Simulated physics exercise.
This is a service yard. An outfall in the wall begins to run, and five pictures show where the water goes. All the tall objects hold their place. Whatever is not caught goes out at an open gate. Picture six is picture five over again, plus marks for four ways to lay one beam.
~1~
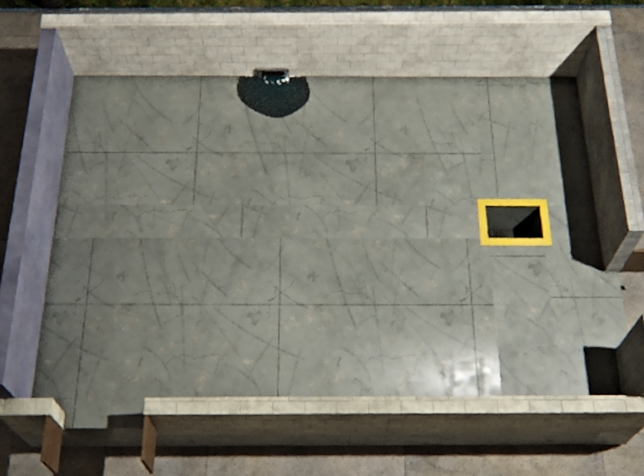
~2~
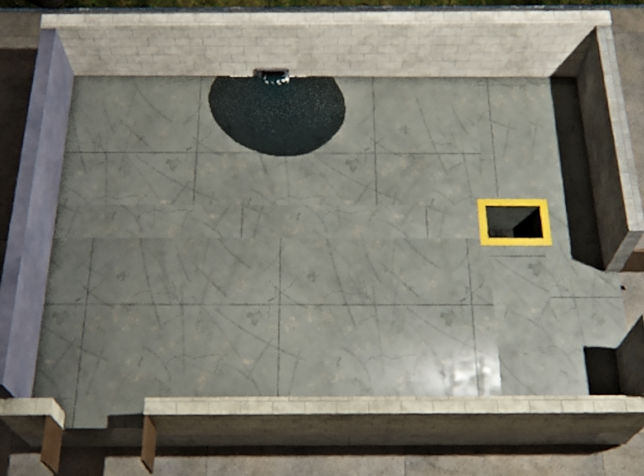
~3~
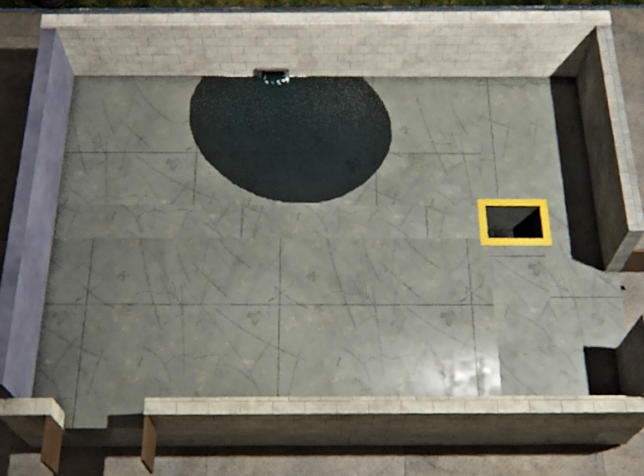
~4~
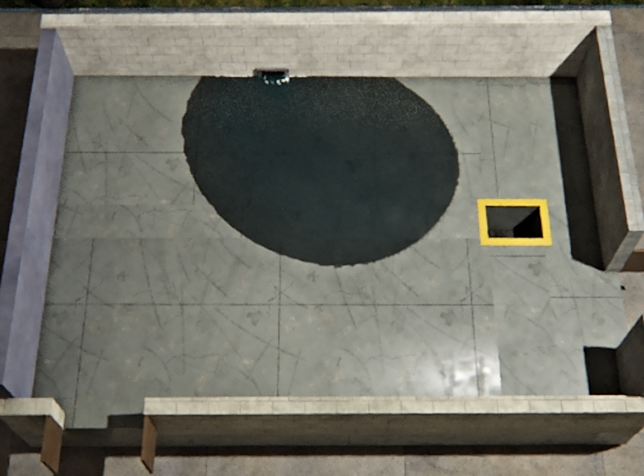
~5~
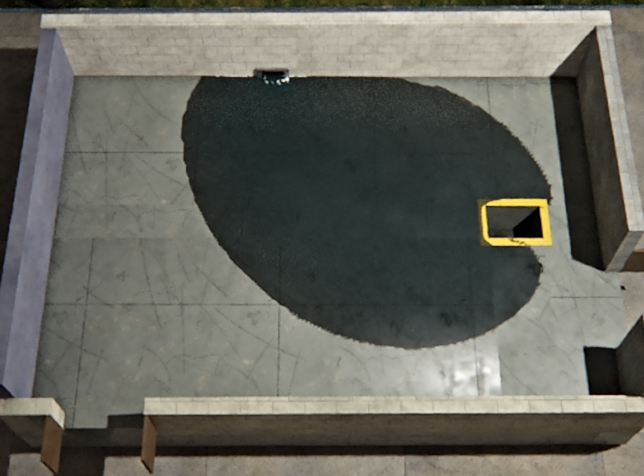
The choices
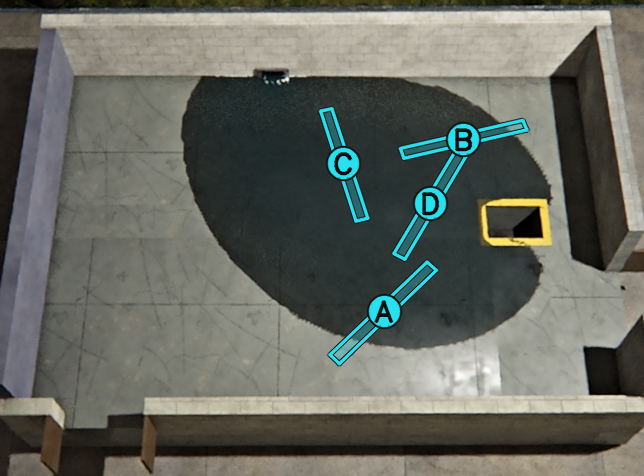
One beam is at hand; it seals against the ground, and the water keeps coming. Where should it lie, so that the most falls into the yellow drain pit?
A beats the others.
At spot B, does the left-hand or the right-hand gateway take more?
More leaves on the right.
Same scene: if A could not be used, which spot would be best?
Here it is spot B.
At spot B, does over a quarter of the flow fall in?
No.
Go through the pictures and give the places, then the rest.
In the first frame, outfall at (273, 72); yellow drain pit at (514, 222); open gate at (610, 310); open gate at (109, 413); 2 % of the ground under water, visible out to (288, 109); yellow drain pit still dry.
In the second frame, 6 % of the ground under water, visible out to (290, 151); yellow drain pit still dry.
In the third frame, 12 % of the ground under water, visible out to (315, 198); yellow drain pit still dry.
In the fourth frame, 23 % of the ground under water, visible out to (419, 231); yellow drain pit still dry.
In the fifth frame, 38 % of the ground under water, visible out to (526, 292); yellow drain pit taking water.
In cyan, A from (334, 359) to (431, 266); B from (402, 153) to (524, 125); C from (326, 109) to (361, 219); D from (399, 256) to (460, 154).
With A, about 43 % of the stream goes into the yellow drain pit, about 55 % out by the gates.
With B, about 20 % of the stream goes into the yellow drain pit, about 79 % out by the gates.
With C, about 11 % of the stream goes into the yellow drain pit, about 88 % out by the gates.
With D, about 8 % of the stream goes into the yellow drain pit, about 90 % out by the gates.
